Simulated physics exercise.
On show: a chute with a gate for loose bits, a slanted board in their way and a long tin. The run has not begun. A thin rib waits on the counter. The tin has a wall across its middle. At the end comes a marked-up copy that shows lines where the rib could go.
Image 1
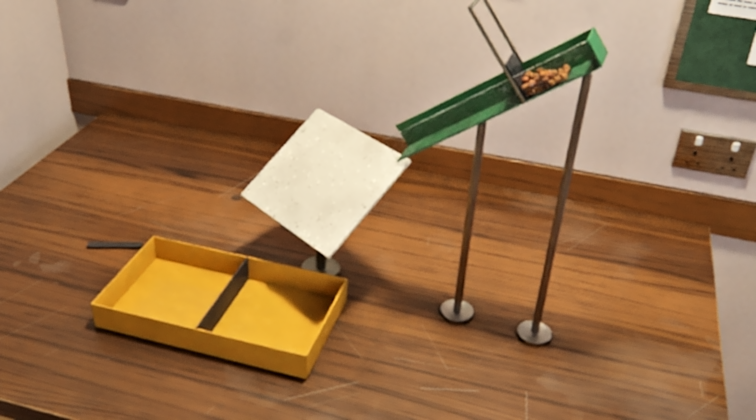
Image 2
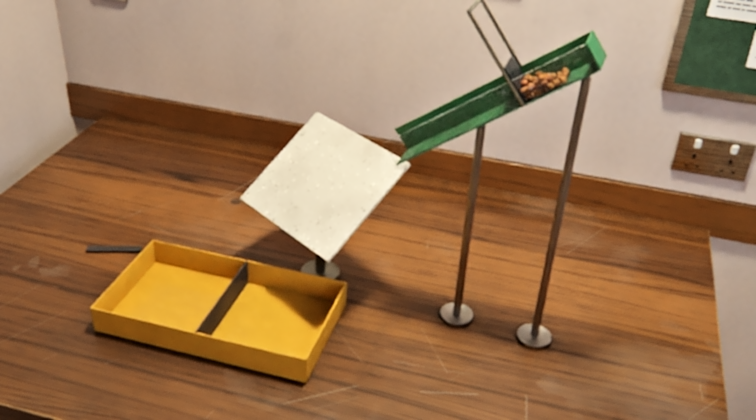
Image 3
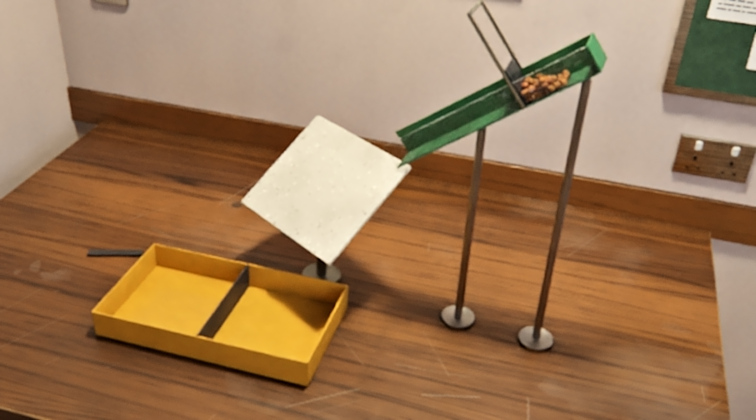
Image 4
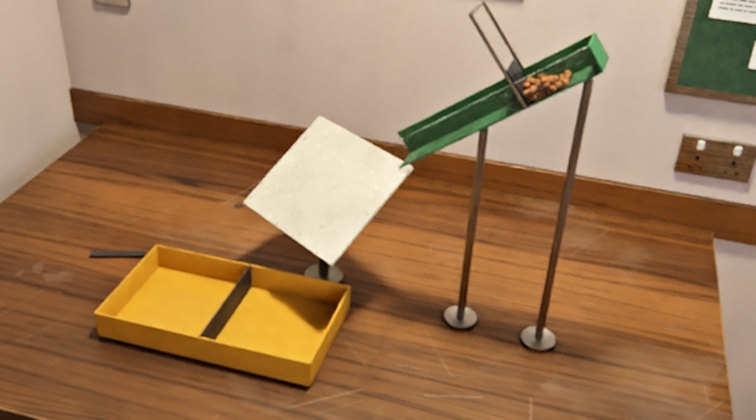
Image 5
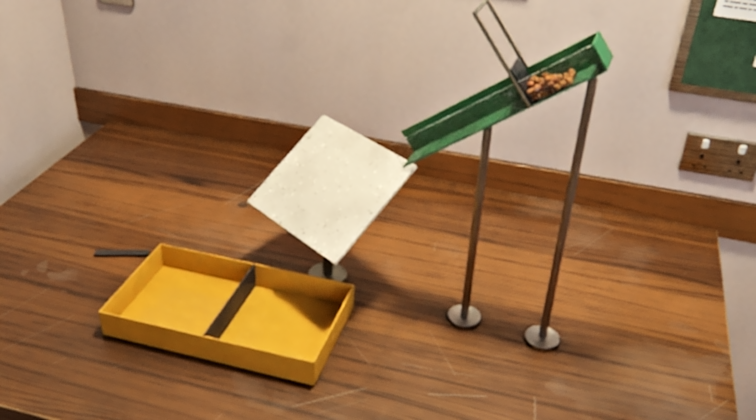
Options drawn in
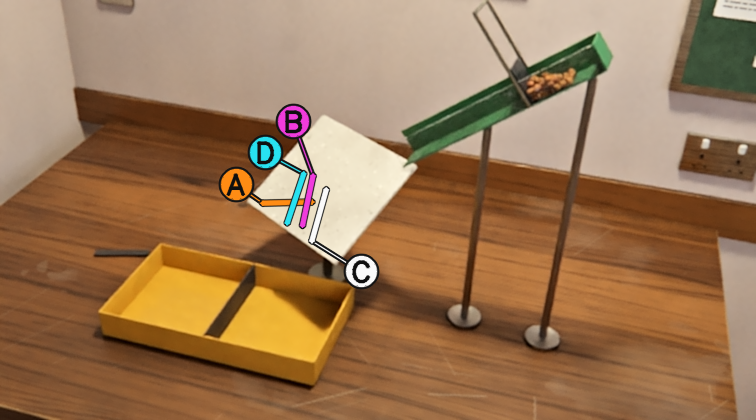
The video shows brown cereal balls resting behind a gate in a sloping green chute on metal posts, beside a slanted white board and a divided yellow tin on a wooden counter; nothing moves except a slight shift of view.
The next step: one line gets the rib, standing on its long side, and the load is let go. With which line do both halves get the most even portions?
The best line is A.
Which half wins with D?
More lands on the right.
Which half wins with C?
The right half.
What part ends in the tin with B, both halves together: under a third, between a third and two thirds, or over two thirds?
Line B gives over two thirds.
On the marked copy, line A from (312, 201) to (262, 203); line B from (313, 175) to (302, 225); line C from (326, 189) to (311, 240); line D from (303, 173) to (287, 223).
If A is chosen, of what is caught, close to half in the left half, close to half in the right.
If B is chosen, of what is caught, only a few in the left half, all but a few in the right.
If C is chosen, of what is caught, a small share in the left half, all but a few in the right.
If D is chosen, of what is caught, a small share in the left half, all but a few in the right.
